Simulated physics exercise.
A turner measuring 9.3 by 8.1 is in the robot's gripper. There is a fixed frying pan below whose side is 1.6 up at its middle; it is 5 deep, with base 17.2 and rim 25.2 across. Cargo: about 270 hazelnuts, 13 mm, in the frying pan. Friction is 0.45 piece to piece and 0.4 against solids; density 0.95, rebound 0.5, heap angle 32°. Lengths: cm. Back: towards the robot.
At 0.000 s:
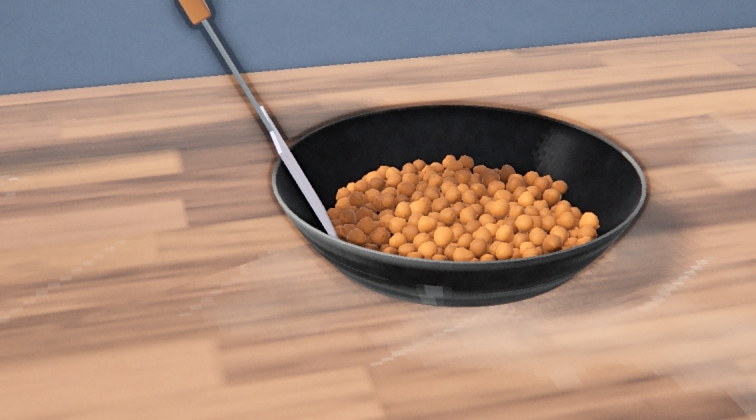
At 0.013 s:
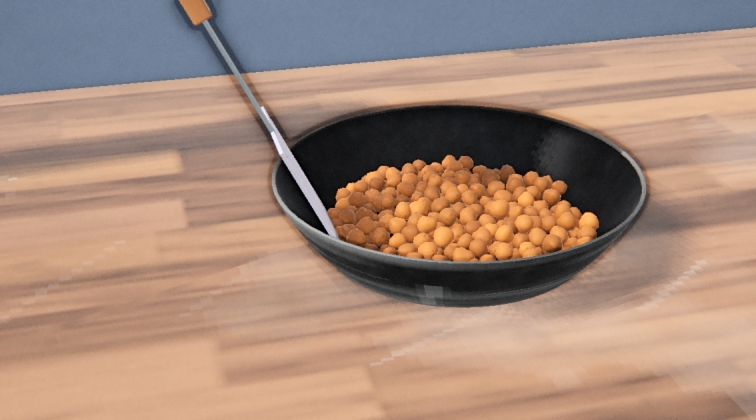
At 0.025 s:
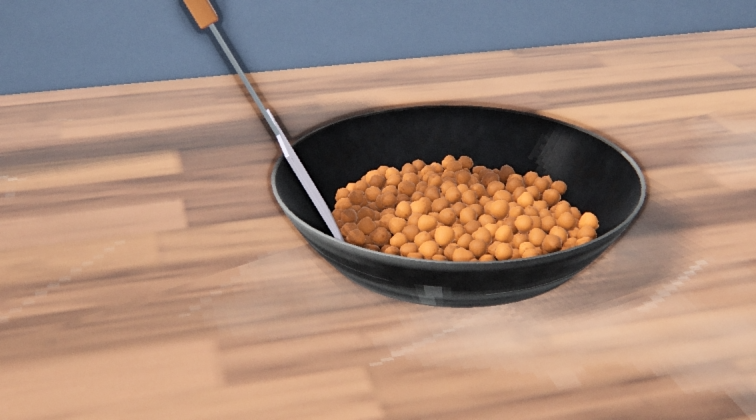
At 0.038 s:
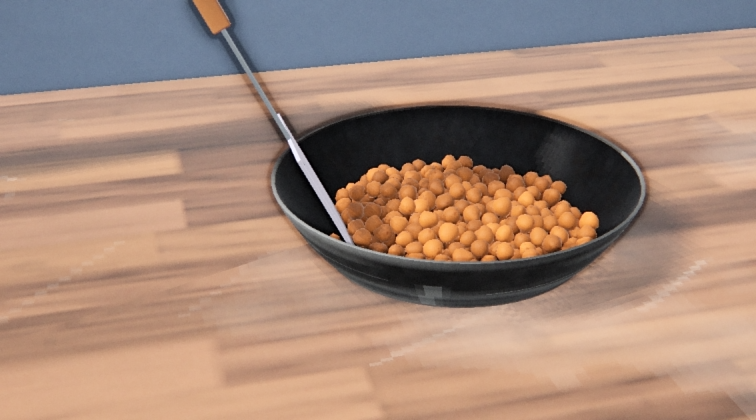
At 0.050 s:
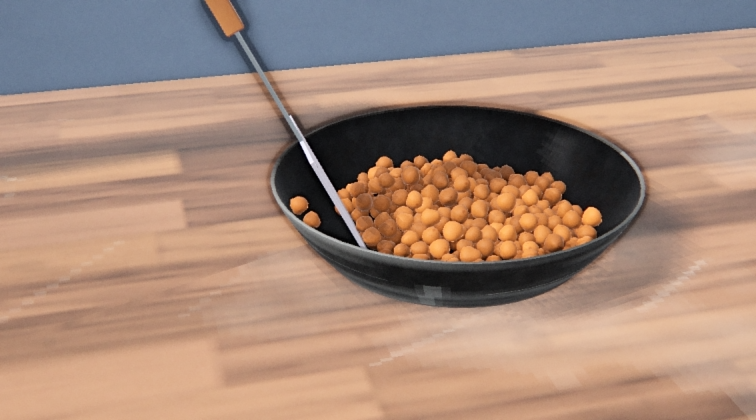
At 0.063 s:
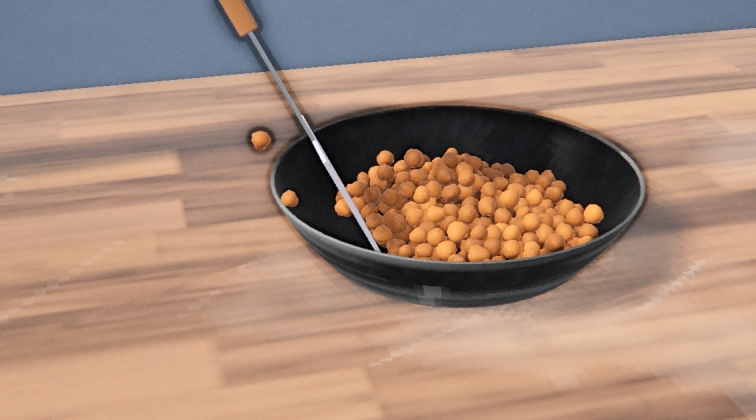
Turner with a wooden-coloured handle sliding rightward through hazelnuts in a black frying pan, one nut flying above the left rim.
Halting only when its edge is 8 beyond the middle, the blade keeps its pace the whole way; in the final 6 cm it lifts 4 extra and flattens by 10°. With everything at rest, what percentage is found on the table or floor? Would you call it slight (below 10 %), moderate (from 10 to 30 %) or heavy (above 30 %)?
I would call it moderate.
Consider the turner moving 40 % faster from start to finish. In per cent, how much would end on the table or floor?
Roughly 25 in a hundred.
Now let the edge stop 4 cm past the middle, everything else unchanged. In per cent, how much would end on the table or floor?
Then roughly 0 percent would finish on the table or floor.
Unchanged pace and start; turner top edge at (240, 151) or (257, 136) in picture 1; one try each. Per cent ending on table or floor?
About 10 and 10 per cent.
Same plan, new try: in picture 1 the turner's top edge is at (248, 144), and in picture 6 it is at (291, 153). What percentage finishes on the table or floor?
Near 10 in a hundred.
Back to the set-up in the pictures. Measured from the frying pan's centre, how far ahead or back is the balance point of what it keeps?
It sits some 4.0 centimetres ahead of centre.
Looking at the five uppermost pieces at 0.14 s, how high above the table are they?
About 13 cm.
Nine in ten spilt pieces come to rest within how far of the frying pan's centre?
I reckon it's some 45 centimetres.
After 0.14 s, sloping 64°, highest piece 35 above the table; 270 in the frying pan, 2 on the blade or in flight.
After 0.22 s, sloping 60°, highest piece 54 above the table; 270 in the frying pan, 2 on the blade or in flight.
After 0.45 s, sloping 54°, highest piece 77 above the table; 232 in the frying pan, 30 on the table or floor, 10 on the blade or in flight.
After 1.50 s, sloping 54°, highest piece 5 above the table; 232 in the frying pan, 40 on the table or floor.
In the end, 232 in the frying pan, 40 on the table or floor. That is 15 % on the table or floor.
